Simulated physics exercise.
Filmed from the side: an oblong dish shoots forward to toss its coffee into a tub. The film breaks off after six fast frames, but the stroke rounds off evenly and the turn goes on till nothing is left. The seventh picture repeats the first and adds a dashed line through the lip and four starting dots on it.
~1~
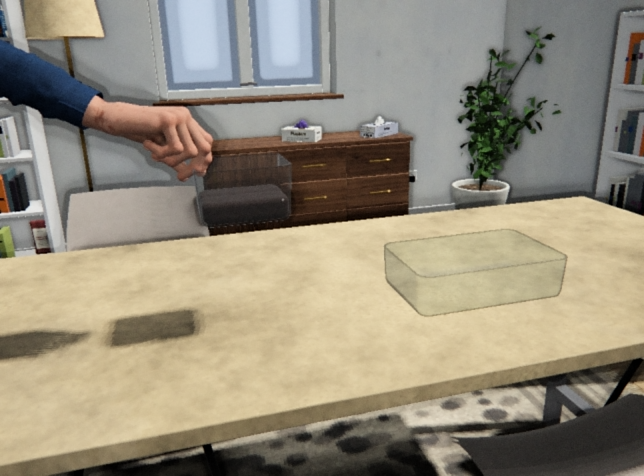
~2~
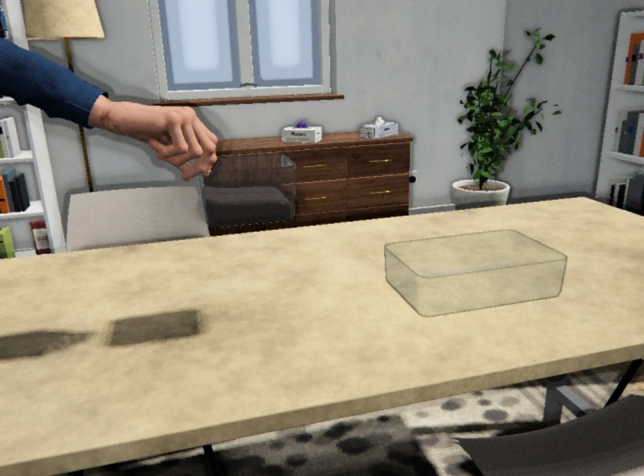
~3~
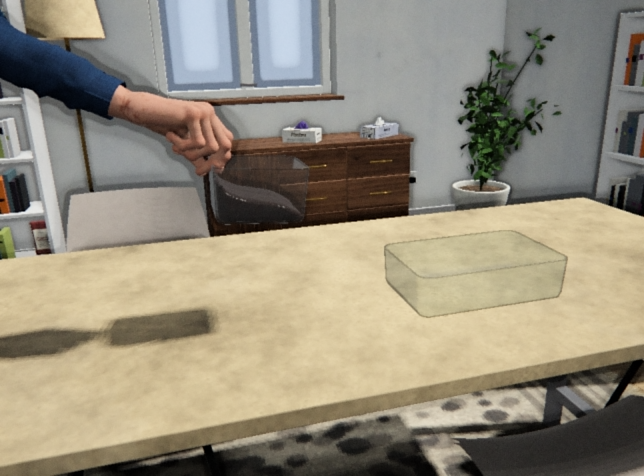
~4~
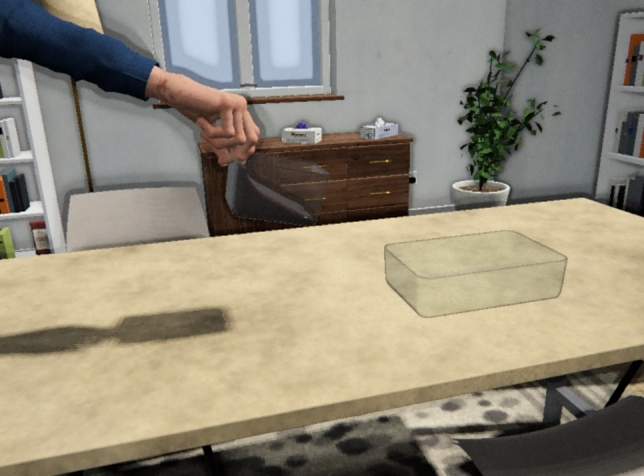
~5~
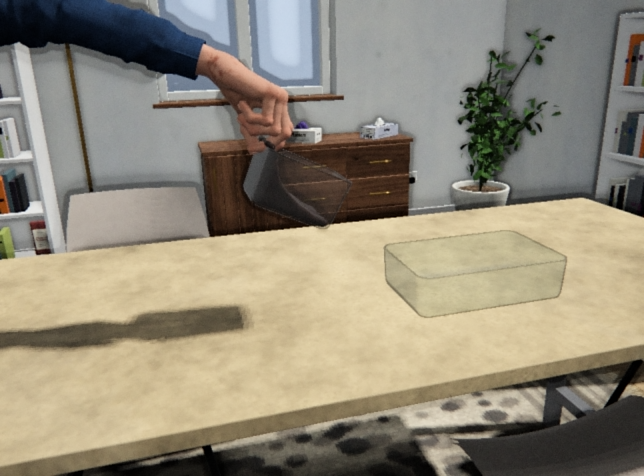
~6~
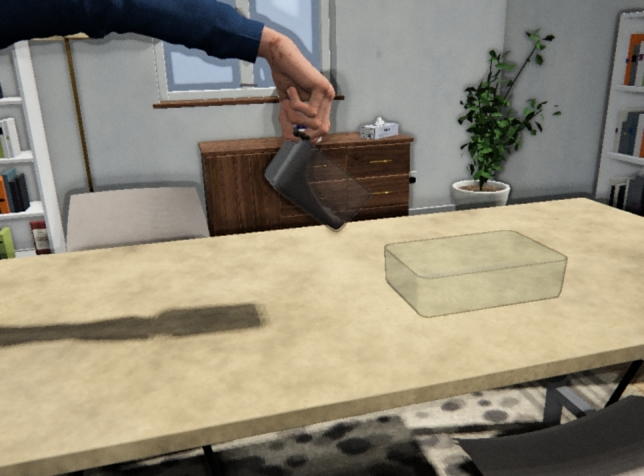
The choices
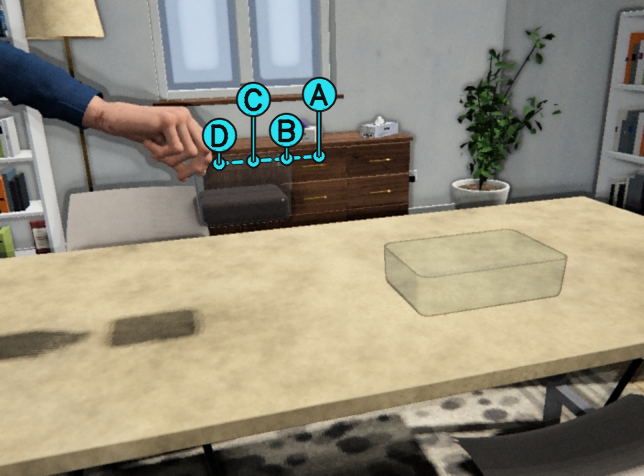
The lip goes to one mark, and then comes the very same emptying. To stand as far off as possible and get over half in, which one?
I would pick dot C.
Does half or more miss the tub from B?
No, that is safe.
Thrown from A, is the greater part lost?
No, not at all.
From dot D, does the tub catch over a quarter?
Yes, clearly.
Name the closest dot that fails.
D it is.
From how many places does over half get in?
Three of the four.
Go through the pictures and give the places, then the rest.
Upright, lip at (283, 158); tub from (416, 316) to (558, 294); nothing has left yet.
Upright, lip at (287, 159); nothing has left yet.
Tipped about 5°, lip at (300, 162); nothing has left yet.
Tipped about 14°, lip at (320, 168); nothing has left yet.
Tipped about 26°, lip at (342, 176); coffee is over the rim, down to (269, 145).
Tipped about 41°, lip at (362, 186); coffee is over the rim, down to (302, 137).
On the marked copy, A at (319, 156); B at (286, 158); C at (253, 161); D at (219, 163).
If A is chosen, about 81 % lands in the tub, 2 % falls short and 16 % goes beside or beyond.
If B is chosen, about 75 % lands in the tub, 7 % falls short and 17 % goes beside or beyond.
If C is chosen, about 67 % lands in the tub, 19 % falls short and 13 % goes beside or beyond.
If D is chosen, about 35 % lands in the tub, 58 % falls short and 8 % goes beside or beyond.
